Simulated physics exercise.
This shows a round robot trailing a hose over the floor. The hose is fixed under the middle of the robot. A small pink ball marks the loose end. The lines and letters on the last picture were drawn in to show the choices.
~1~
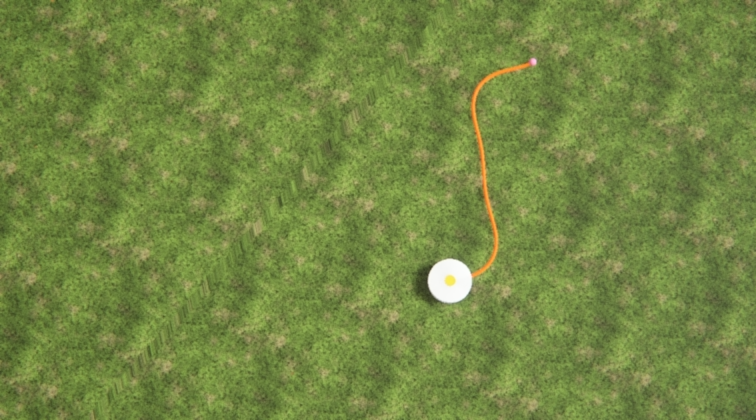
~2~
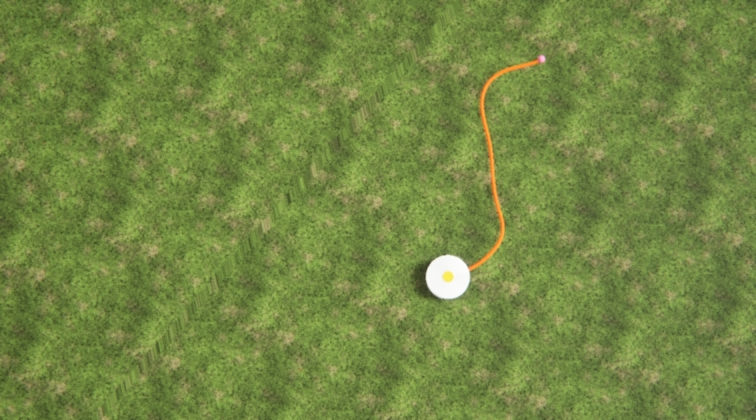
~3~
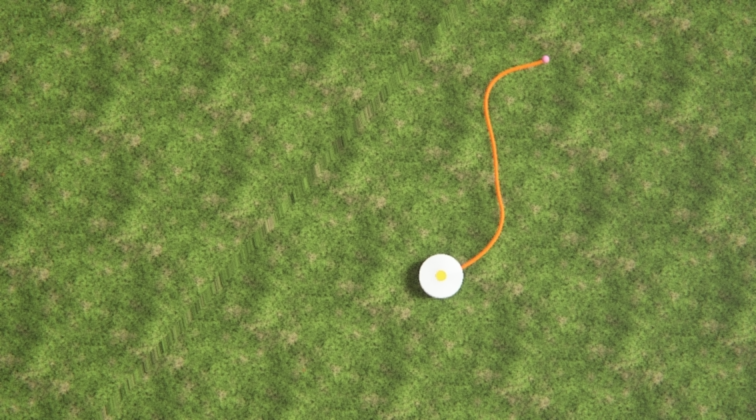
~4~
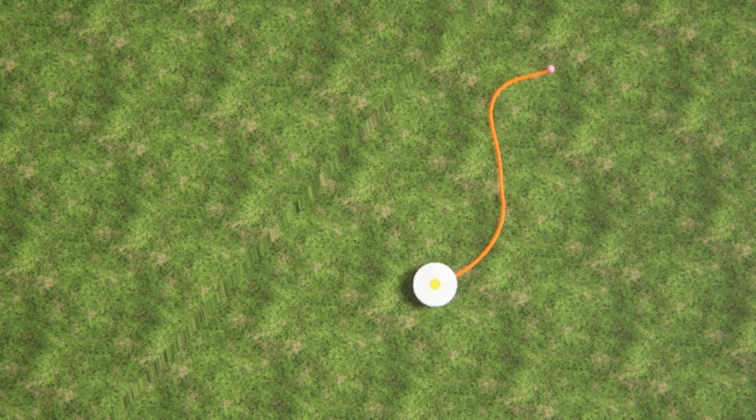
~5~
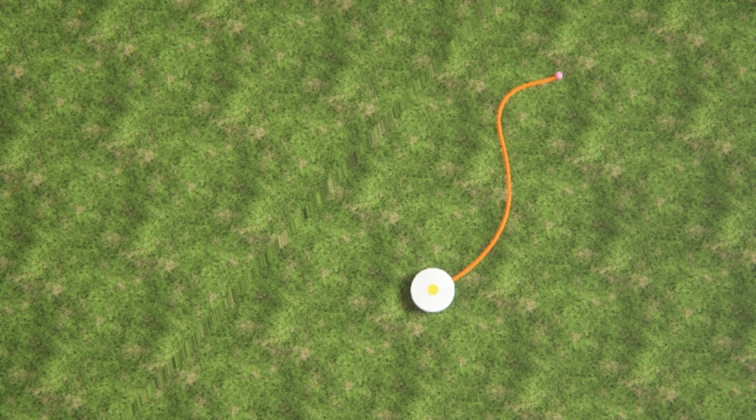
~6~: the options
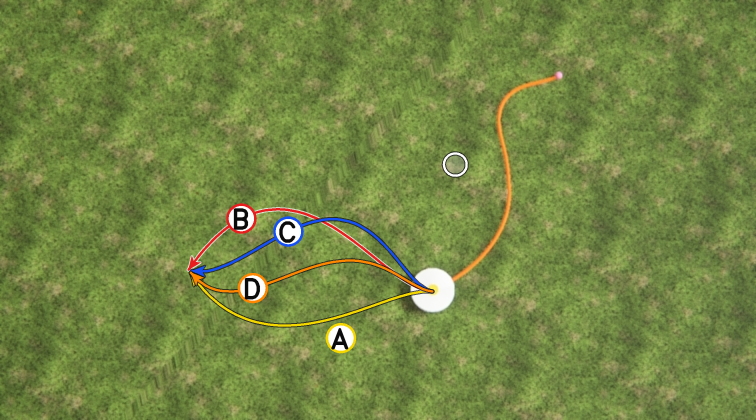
At first, a round white robot with a yellow centre sits on a grassy surface, an orange hose curving up and right from it in an S shape. The robot then shifts slightly left and a little down, while the hose's lower bend opens into a gentler curve and its free end drifts slightly right in view.
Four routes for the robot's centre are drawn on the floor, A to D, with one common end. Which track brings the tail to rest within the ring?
The robot should drive D.
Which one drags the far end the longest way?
A.
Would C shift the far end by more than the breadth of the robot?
Yes.
On the marked copy, A from (433, 292) via (304, 324) to (190, 273); B from (433, 292) via (308, 215) to (189, 270); C from (433, 292) via (323, 220) to (192, 271); D from (433, 292) via (313, 267) to (191, 273); the ring at (455, 165).
With D. Early on, robot (342, 260), middle of the hose (466, 183), free end (554, 77).
Further on, robot (249, 288), middle of the hose (380, 217), free end (495, 134).
At the end, robot (188, 269), middle of the hose (332, 236), free end (455, 163); the free end is on the ring.
As for the rest, A leaves the free end at (458, 187); B leaves the free end at (450, 144); C leaves the free end at (451, 146).
